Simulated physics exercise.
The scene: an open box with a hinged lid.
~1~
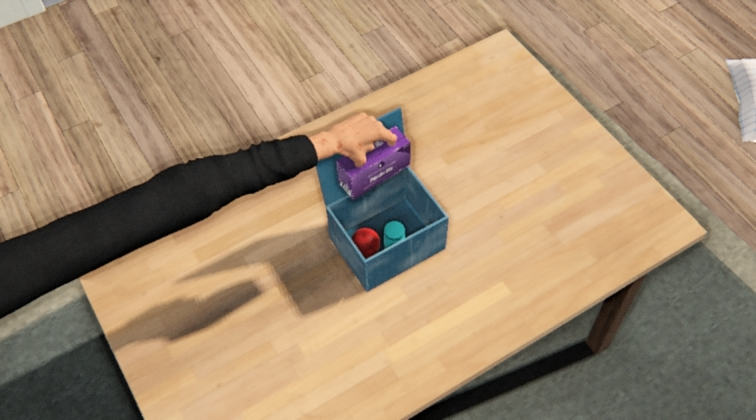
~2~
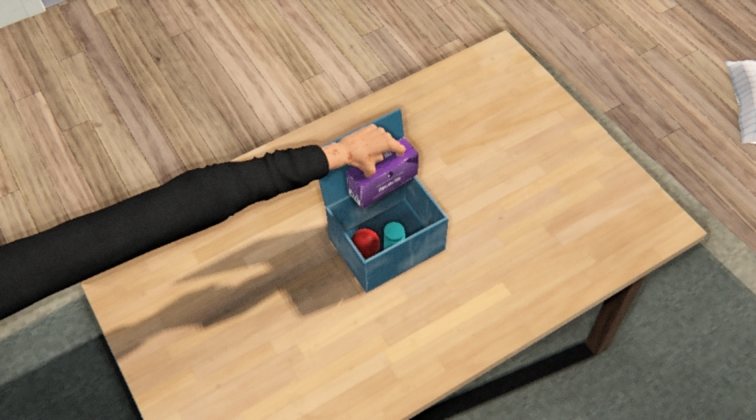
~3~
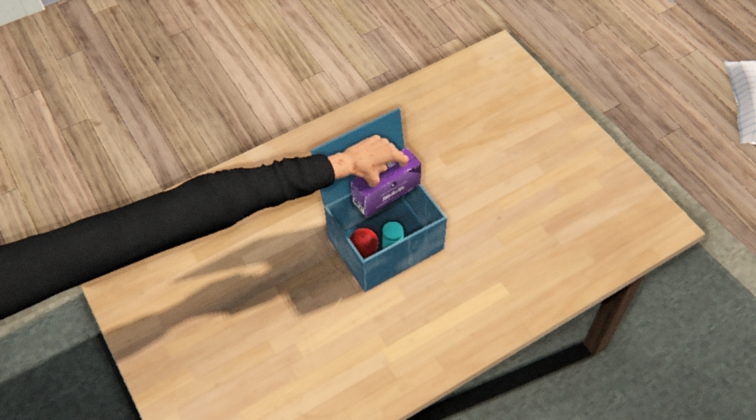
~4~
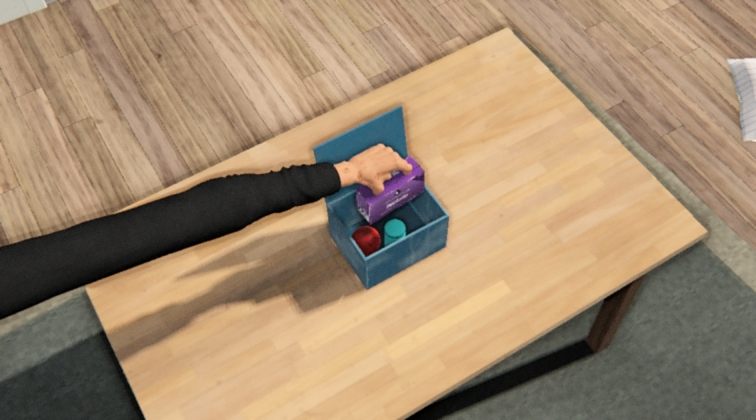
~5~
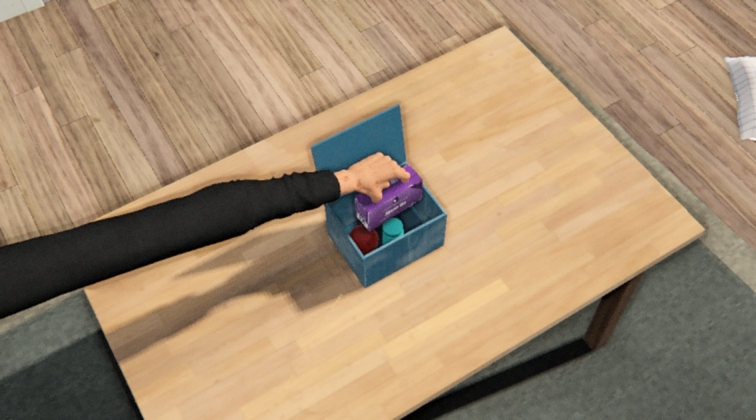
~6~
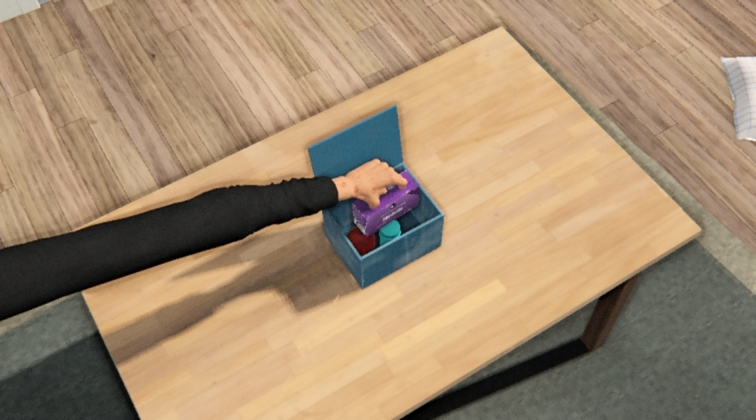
A hand in a black sleeve lowering a purple carton into an open blue box holding a red ball and a teal object.
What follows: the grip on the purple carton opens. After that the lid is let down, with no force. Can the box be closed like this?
Outcome: The lid sits on the rim.
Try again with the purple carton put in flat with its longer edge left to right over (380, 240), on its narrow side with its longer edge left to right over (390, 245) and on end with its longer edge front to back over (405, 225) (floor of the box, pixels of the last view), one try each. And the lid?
In the first case it closes; in the second case it will not close; in the third case it will not close.
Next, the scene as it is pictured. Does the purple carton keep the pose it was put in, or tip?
The purple carton tips.
Then, 0.40 s past the last view, purple carton on its side near (380, 216); turquoise shaker rocked 8° from its first pose; red ball displaced a little.
Then, 1.10 s past the last view, lid starting down; purple carton upside down near (369, 224); red ball displaced about its own width; turquoise shaker displaced a little.
Then, 1.70 s past the last view, lid 52° above the rim; purple carton upside down near (370, 225); red ball displaced about its own width; turquoise shaker displaced a little.
Then, 2.20 s past the last view, lid 9° above the rim; purple carton upside down near (370, 225); red ball displaced about its own width; turquoise shaker displaced a little.
Finally, lid shut; down or leaning hard in the box, purple carton; moved from the start, red ball; turquoise shaker still in place. Final places as the last picture's camera would see them, purple carton near (370, 226).
